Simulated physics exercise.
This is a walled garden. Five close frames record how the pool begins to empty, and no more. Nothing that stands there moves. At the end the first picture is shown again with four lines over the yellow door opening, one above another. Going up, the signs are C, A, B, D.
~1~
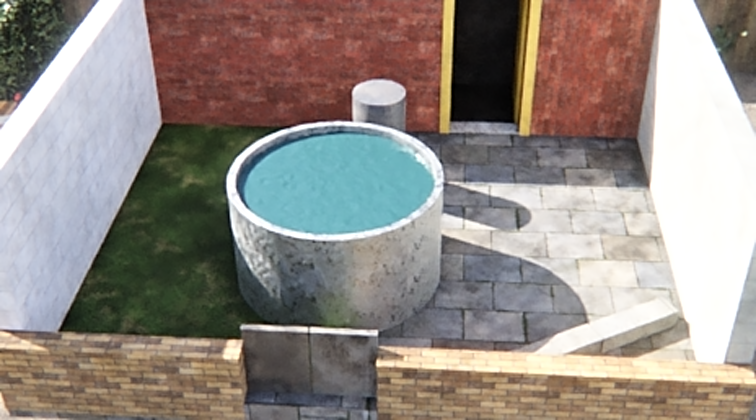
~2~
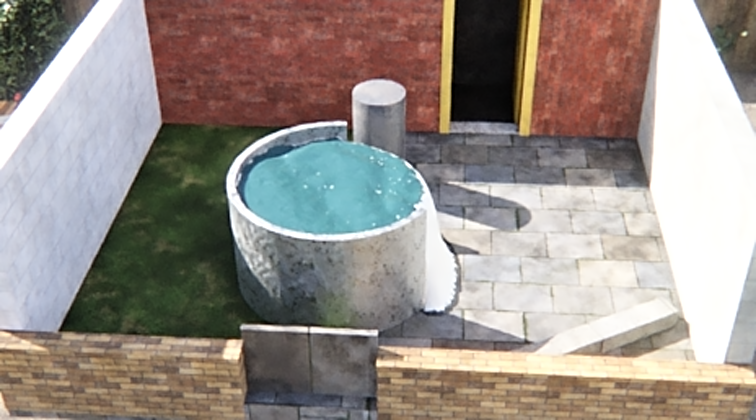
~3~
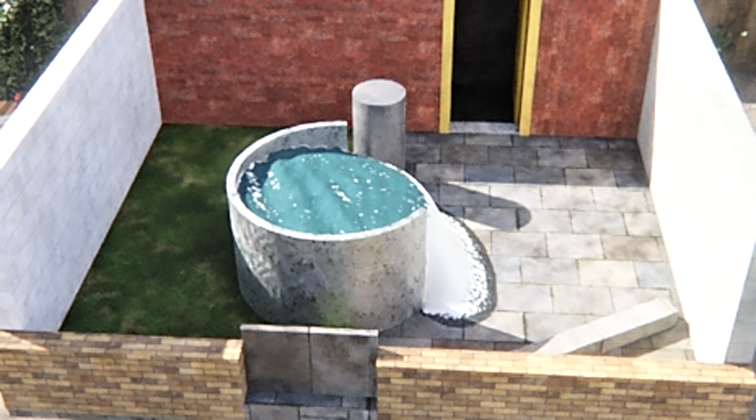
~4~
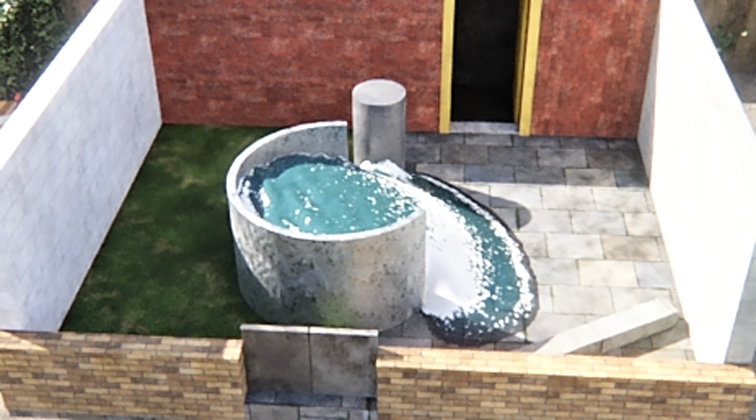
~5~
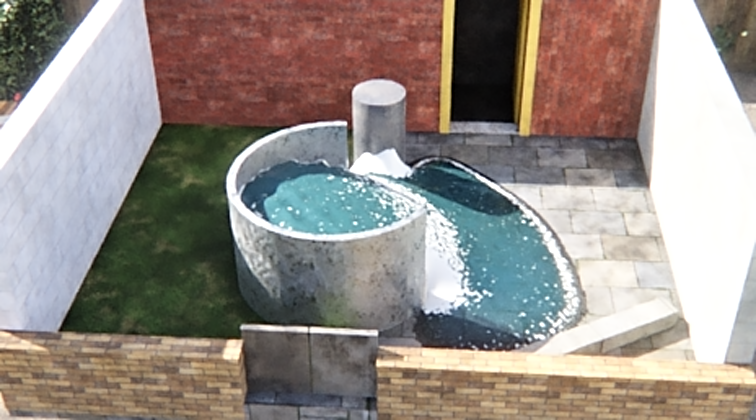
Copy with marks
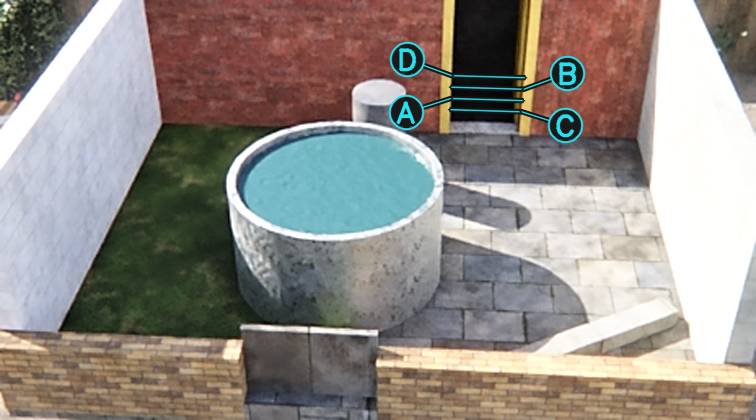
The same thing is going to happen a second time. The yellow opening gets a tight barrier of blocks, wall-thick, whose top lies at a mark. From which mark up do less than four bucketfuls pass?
Choose C.
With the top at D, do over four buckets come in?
No, not at all.
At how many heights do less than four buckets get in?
All four.
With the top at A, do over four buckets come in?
No.
On the marked copy, A at (486, 99); B at (487, 88); C at (486, 110); D at (488, 76); from the bottom up C, A, B, D.
Choosing A, nothing gets over.
Choosing B, nothing gets over.
Choosing C, a splash gets over, under a bucket.
Choosing D, nothing gets over.
